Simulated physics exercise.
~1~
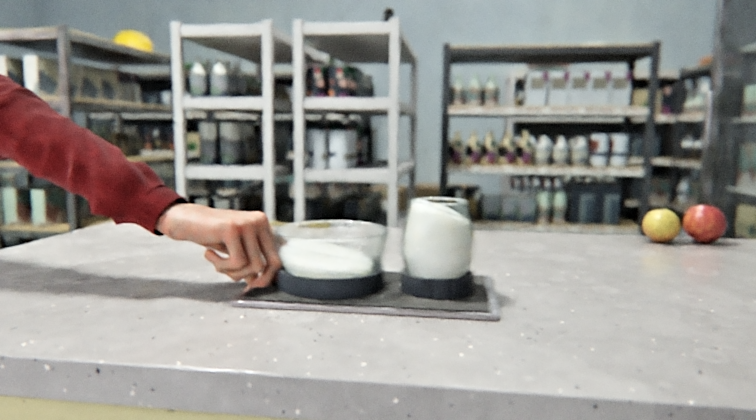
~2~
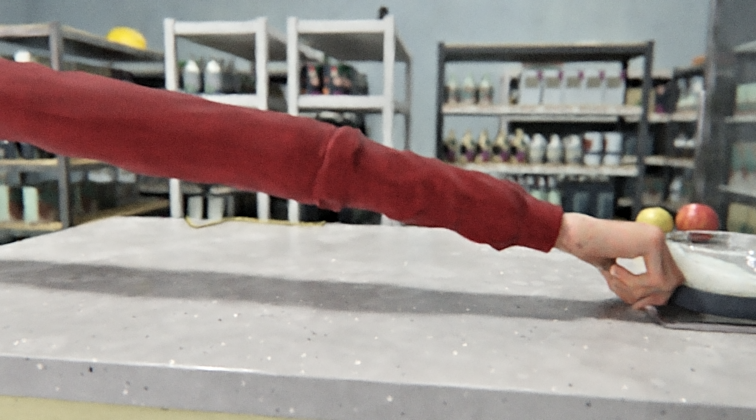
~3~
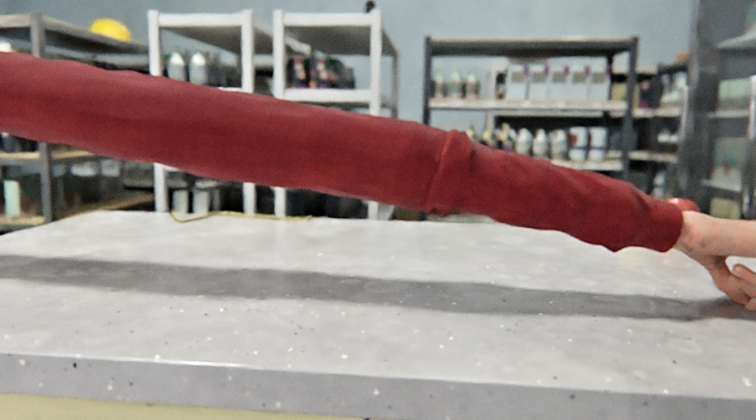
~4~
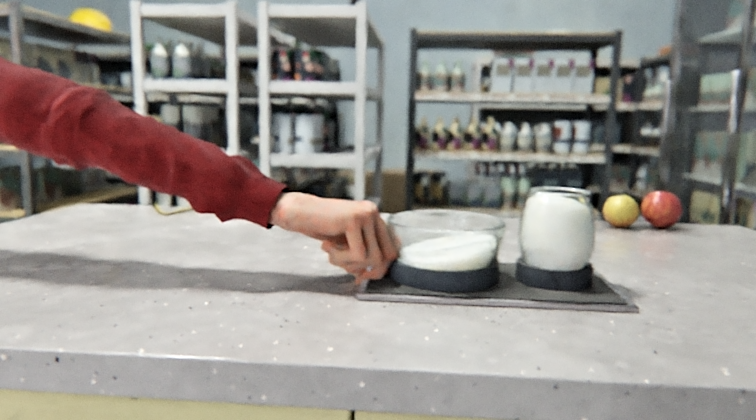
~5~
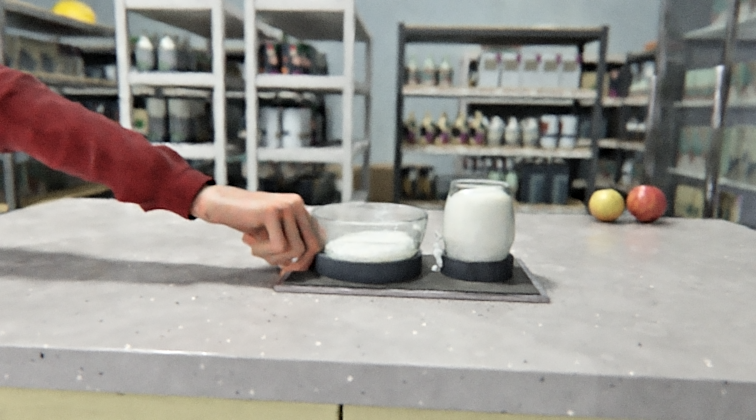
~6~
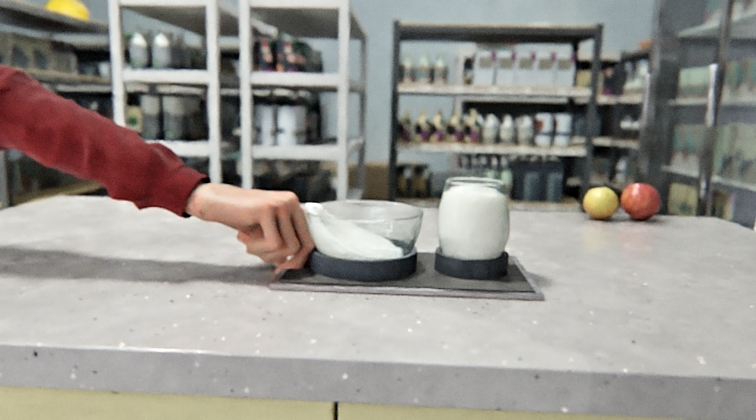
A tray holding a bowl and a stemless glass of milk was pushed right across the counter by a red-sleeved arm until it left view, then was pulled back left and stopped, with the bowl's milk still tilted up toward the hand.
